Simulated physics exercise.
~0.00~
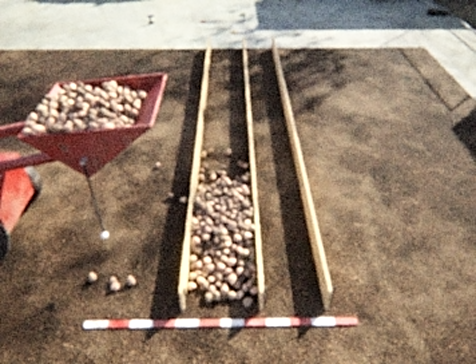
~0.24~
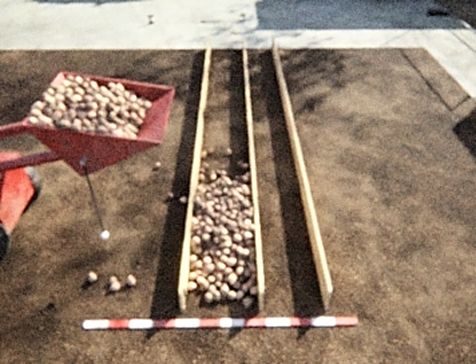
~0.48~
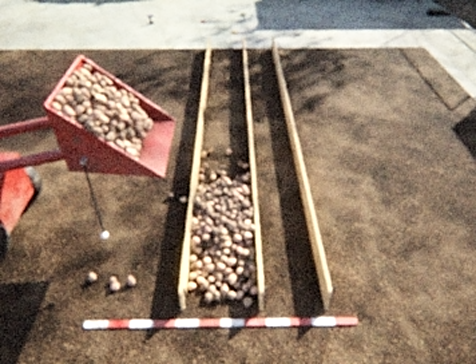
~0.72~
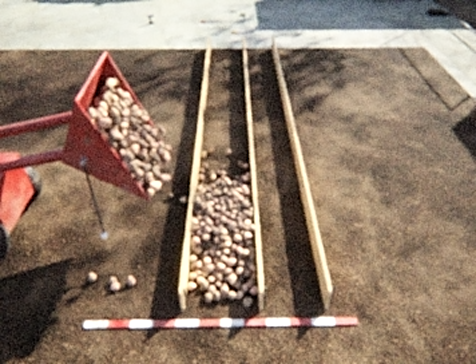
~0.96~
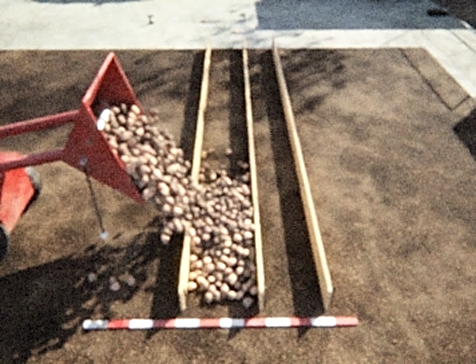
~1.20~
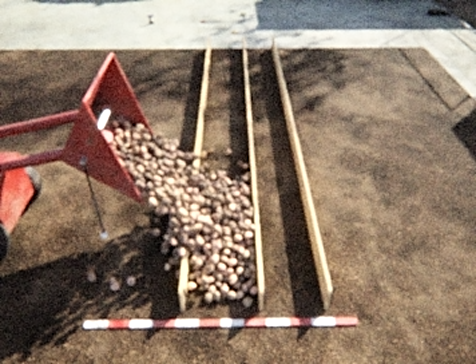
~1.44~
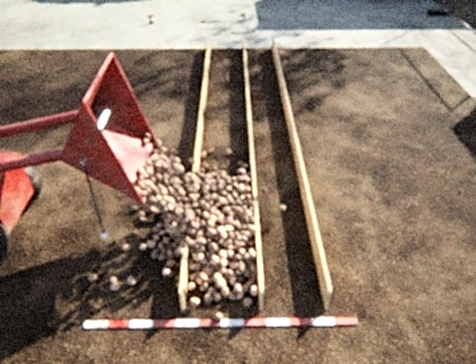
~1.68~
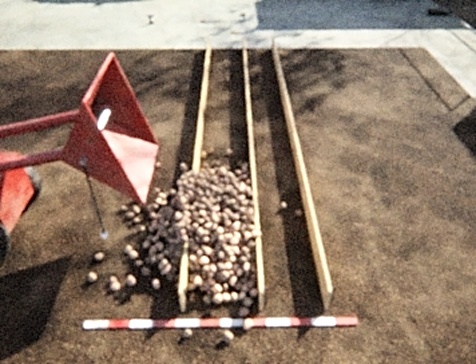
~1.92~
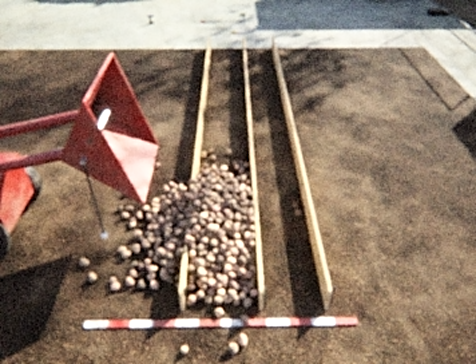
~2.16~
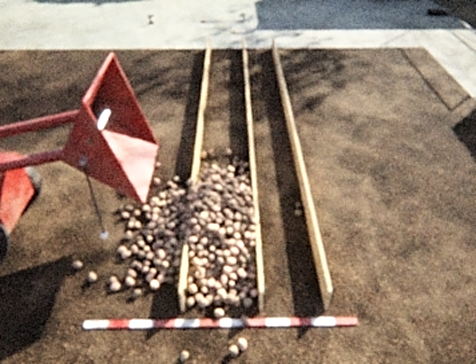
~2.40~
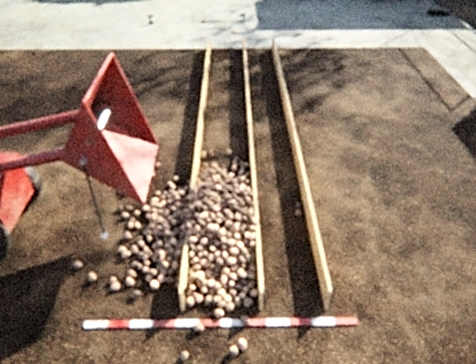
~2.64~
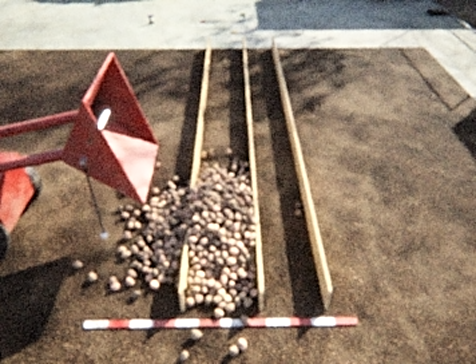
Red bucket tipping rounded stones onto an earlier pile between wooden boards, some spilling short to the left, the right bay staying empty.
